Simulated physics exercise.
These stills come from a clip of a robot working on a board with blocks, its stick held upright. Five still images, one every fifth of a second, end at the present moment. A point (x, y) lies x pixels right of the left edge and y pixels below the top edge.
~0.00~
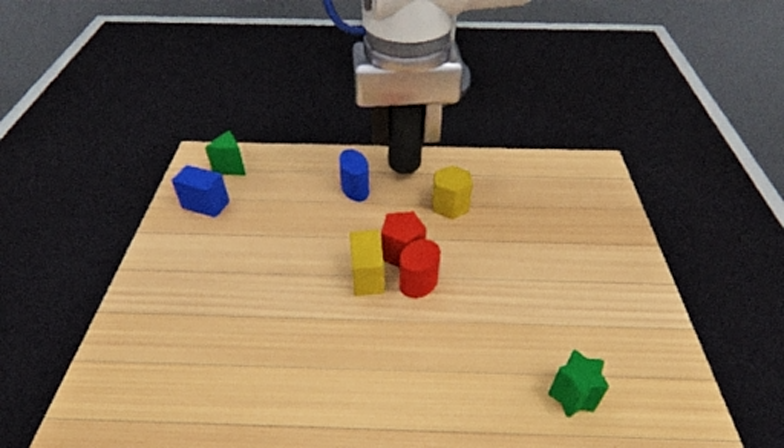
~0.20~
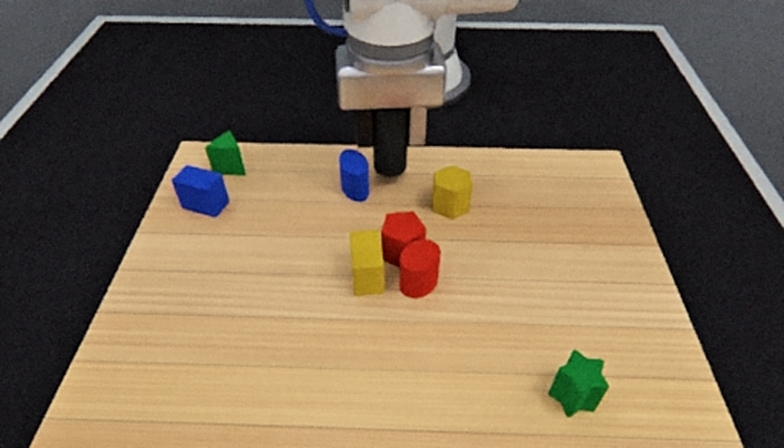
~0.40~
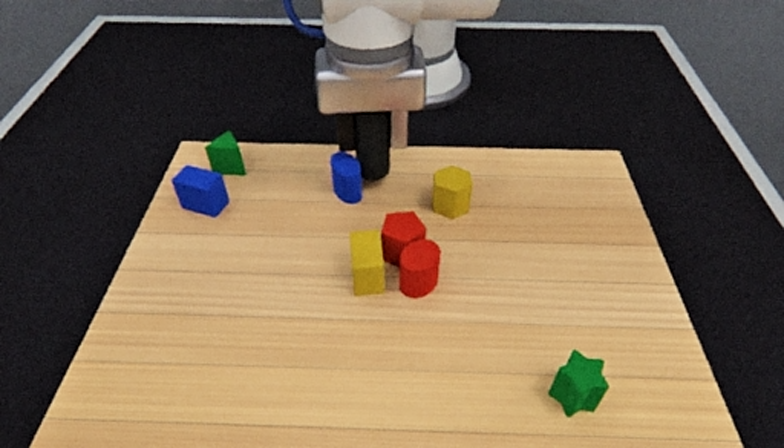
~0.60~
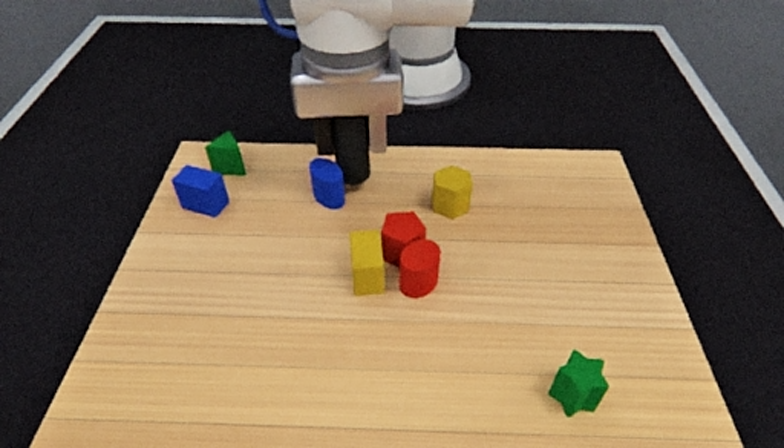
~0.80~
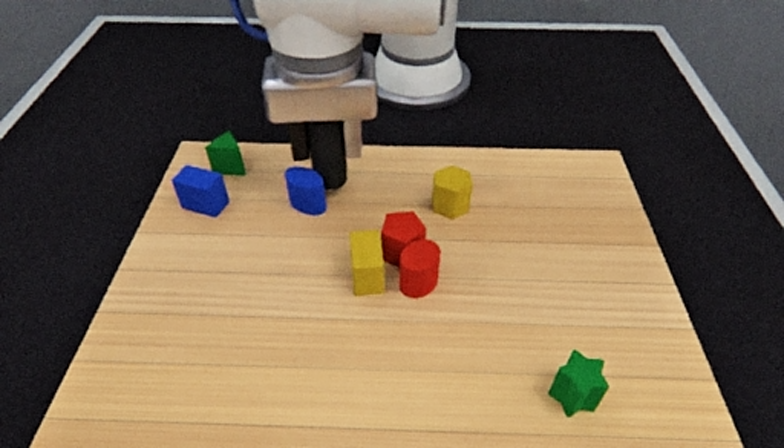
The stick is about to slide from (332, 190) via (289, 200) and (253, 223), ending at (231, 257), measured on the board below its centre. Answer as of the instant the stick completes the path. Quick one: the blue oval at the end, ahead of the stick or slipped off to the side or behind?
The block sits ahead of the stick.
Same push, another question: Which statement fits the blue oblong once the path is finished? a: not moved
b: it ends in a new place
My answer is option a.
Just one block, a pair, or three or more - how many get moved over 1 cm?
One block, no more.
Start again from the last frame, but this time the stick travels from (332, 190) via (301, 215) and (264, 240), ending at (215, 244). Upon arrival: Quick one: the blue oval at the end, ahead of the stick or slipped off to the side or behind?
The stick pushes it to the end.
On the path given first. One third of the way, stick (286, 190); blue oval (265, 193), turned 35° anticlockwise.
Two thirds of the way, stick (250, 212); blue oval (235, 220), turned 50° anticlockwise.
At the end, stick (227, 246); blue oblong not moved; blue oval (212, 257), turned 55° anticlockwise.
